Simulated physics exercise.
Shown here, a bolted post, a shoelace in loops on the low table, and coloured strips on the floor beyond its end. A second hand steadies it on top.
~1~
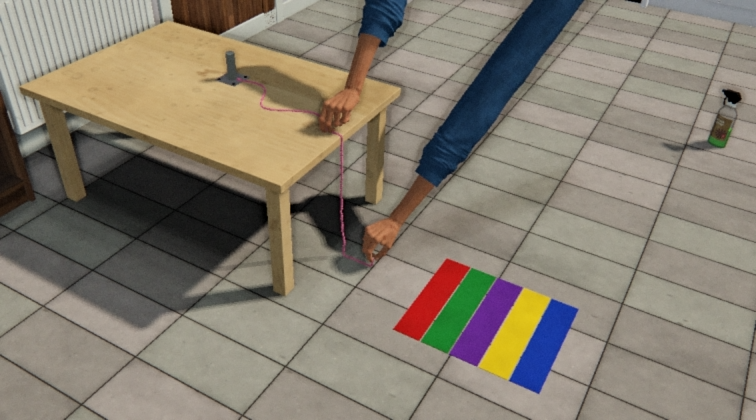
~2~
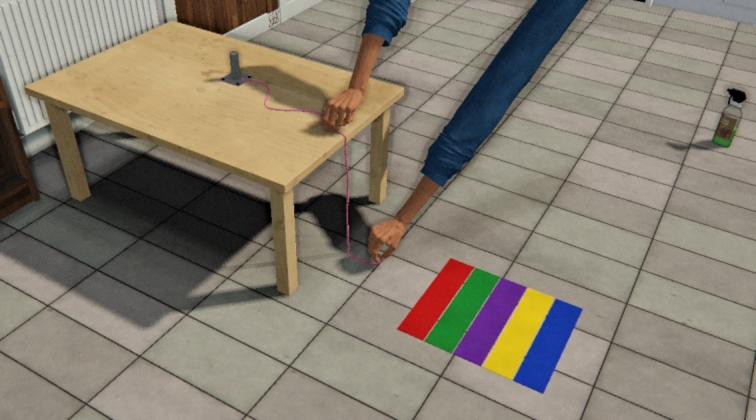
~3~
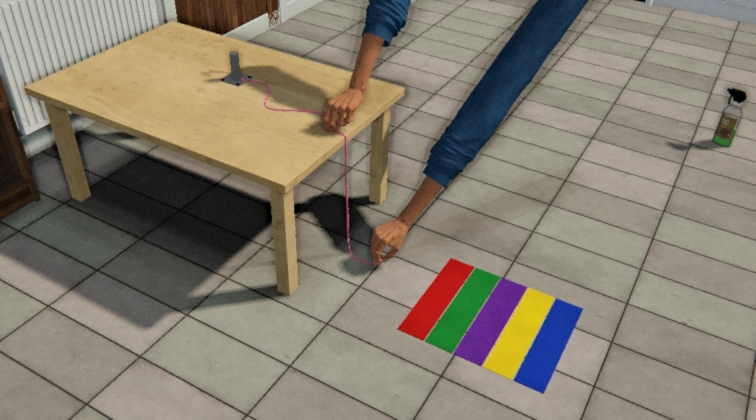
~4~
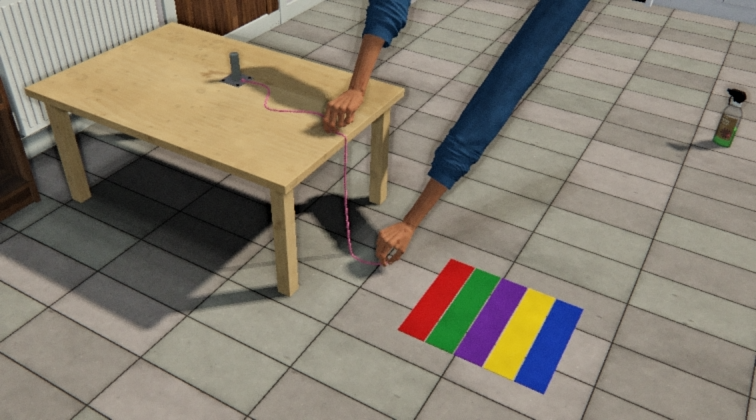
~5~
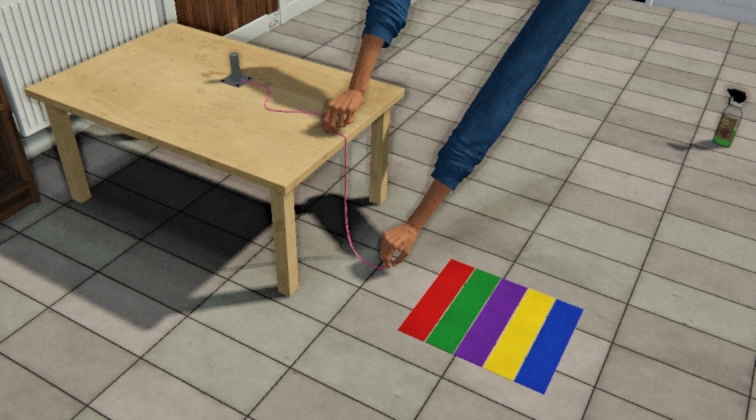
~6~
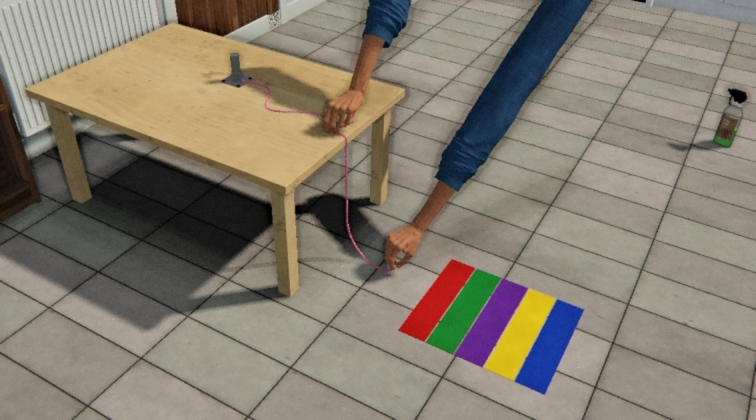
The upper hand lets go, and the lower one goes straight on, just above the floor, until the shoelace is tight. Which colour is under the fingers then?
It halts on the purple strip.
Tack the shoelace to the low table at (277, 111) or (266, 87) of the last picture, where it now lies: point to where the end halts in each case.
The places are (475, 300) and (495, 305).
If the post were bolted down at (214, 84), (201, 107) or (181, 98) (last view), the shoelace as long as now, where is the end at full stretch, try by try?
Try by try, around (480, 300), (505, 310) and (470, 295).
A little later, end near (454, 290); over red.
Next, end near (480, 301); over green.
When it is tight, end near (496, 307); over purple. Over purple.
